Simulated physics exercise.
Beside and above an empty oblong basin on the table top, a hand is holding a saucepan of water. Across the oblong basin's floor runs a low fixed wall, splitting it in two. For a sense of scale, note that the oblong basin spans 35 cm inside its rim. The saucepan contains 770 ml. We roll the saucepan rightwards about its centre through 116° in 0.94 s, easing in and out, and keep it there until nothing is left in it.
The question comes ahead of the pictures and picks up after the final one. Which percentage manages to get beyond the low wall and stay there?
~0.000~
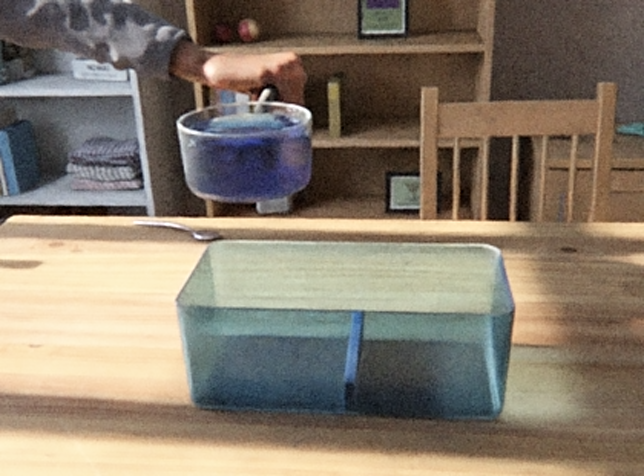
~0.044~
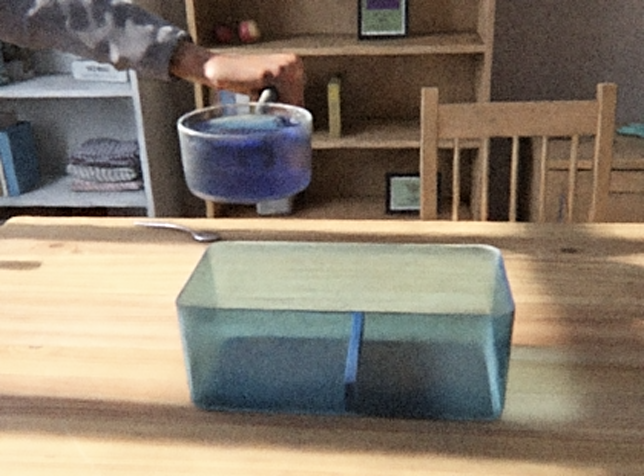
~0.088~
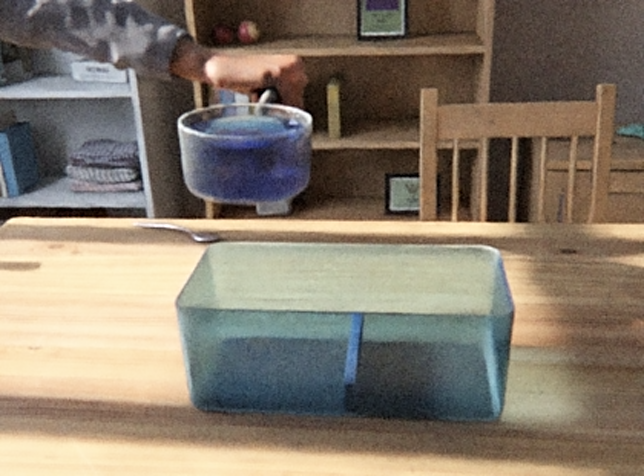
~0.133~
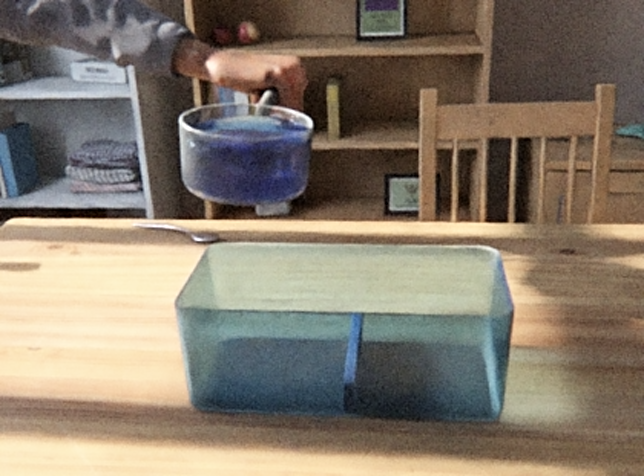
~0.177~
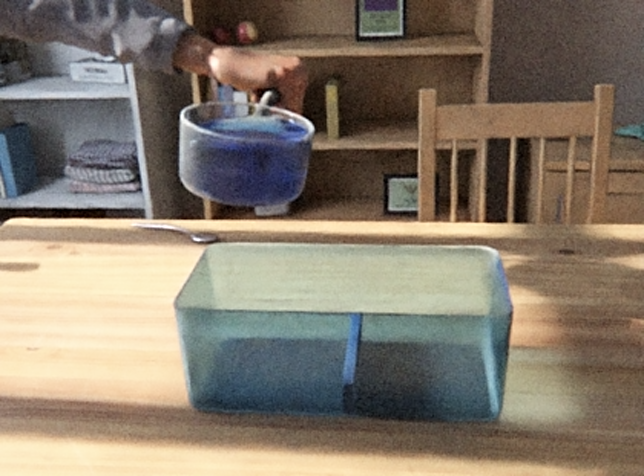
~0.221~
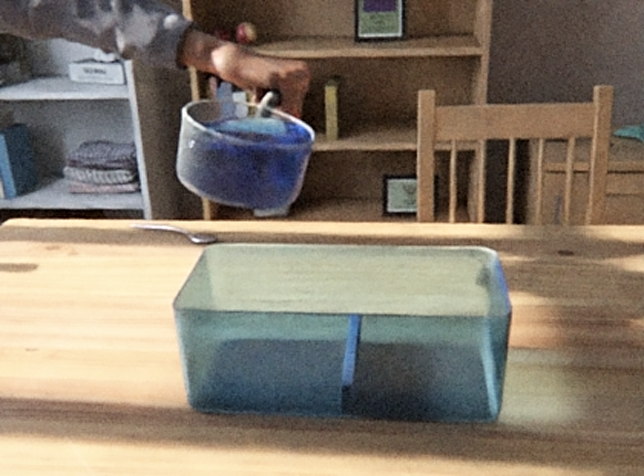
Beyond the low wall, roughly 71 per cent stays.
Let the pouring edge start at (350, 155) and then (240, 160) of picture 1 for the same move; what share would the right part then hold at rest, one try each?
First 85, then 10 per cent.
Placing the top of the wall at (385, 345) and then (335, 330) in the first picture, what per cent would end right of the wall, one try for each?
45 in a hundred, followed by 85 in a hundred.
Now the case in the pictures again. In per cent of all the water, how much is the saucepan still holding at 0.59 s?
Roughly 42 per cent.
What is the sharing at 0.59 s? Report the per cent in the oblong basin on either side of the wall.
Near 1 on the left, 18 on the right.
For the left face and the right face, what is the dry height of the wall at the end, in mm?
On the left it's about 30 mm; on the right, about 16 mm.
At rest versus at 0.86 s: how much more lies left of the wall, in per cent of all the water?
It comes to near 10 per cent.
After 0.59 s the tilt is 80° and 42 per cent is still to pour, 1 is left of the wall and 18 right of it.
After 0.86 s the tilt is 114° and 4 per cent is still to pour, 19 is left of the wall and 71 right of it.
After 1.13 s the tilt is 116° and 0 per cent is still to pour, 29 is left of the wall and 71 right of it.
After 1.44 s the tilt is 116° and 0 per cent is still to pour, 29 is left of the wall and 71 right of it.
In the end 29 per cent lies left of the wall, 71 right of it and 1 outside.
